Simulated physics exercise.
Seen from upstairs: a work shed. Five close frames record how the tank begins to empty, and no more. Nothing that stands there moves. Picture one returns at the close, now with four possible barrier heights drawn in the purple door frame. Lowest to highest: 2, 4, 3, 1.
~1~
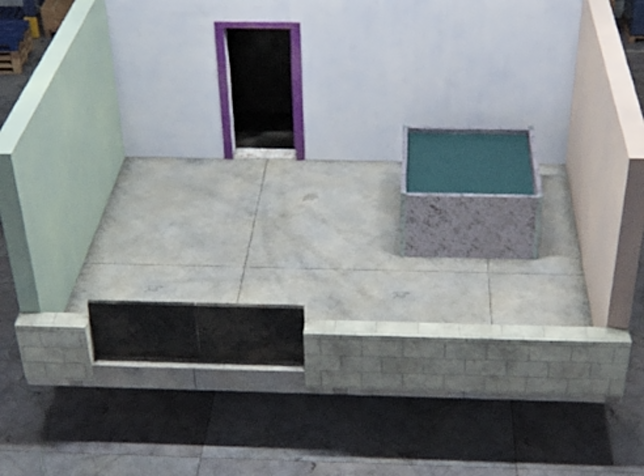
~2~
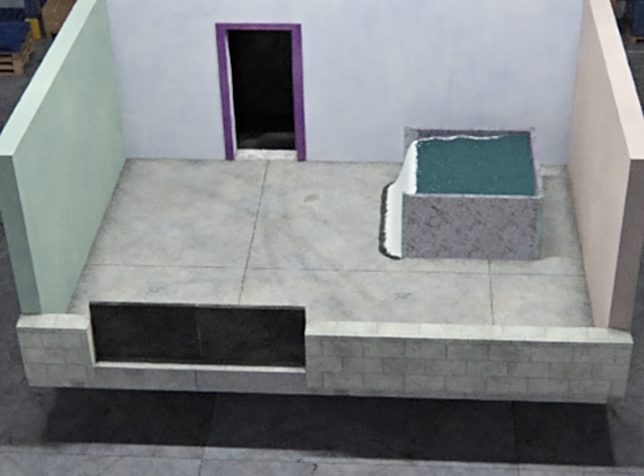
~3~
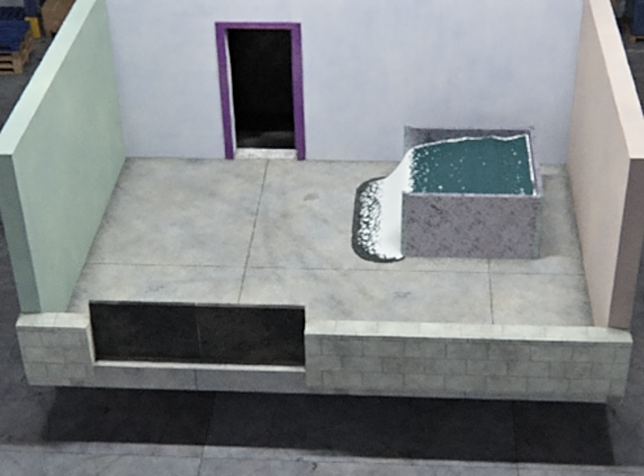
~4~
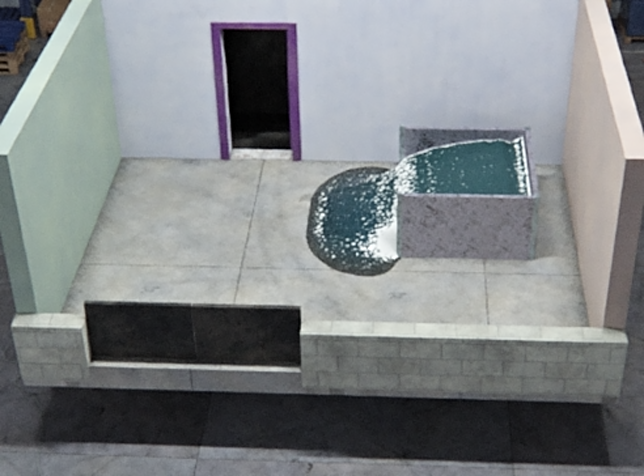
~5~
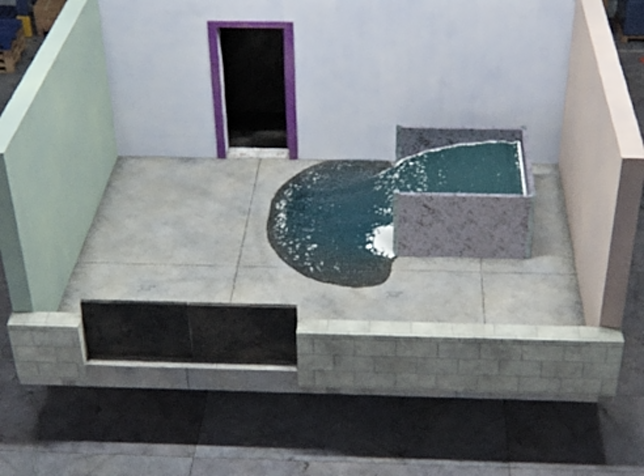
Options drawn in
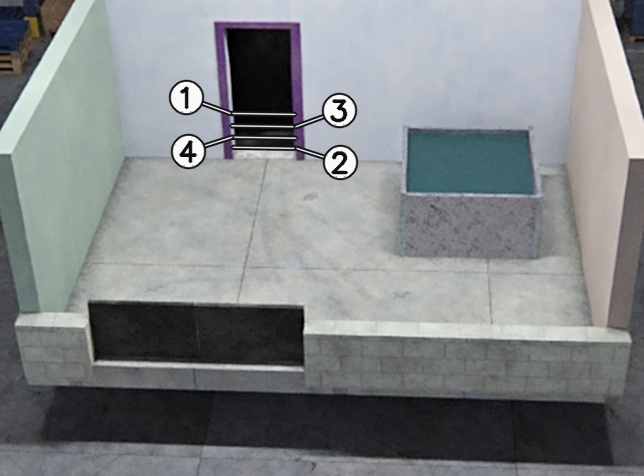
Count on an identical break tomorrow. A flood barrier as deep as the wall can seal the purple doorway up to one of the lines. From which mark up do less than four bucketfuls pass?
The limit is 2.
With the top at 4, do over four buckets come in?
No, that is safe.
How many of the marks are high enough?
All of them.
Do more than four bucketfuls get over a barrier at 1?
No, not at all.
In white, 1 at (262, 113); 2 at (264, 147); 3 at (263, 126); 4 at (264, 137); from the bottom up 2, 4, 3, 1.
If 1 is chosen, nothing gets over.
If 2 is chosen, a splash gets over, under a bucket.
If 3 is chosen, nothing gets over.
If 4 is chosen, nothing gets over.
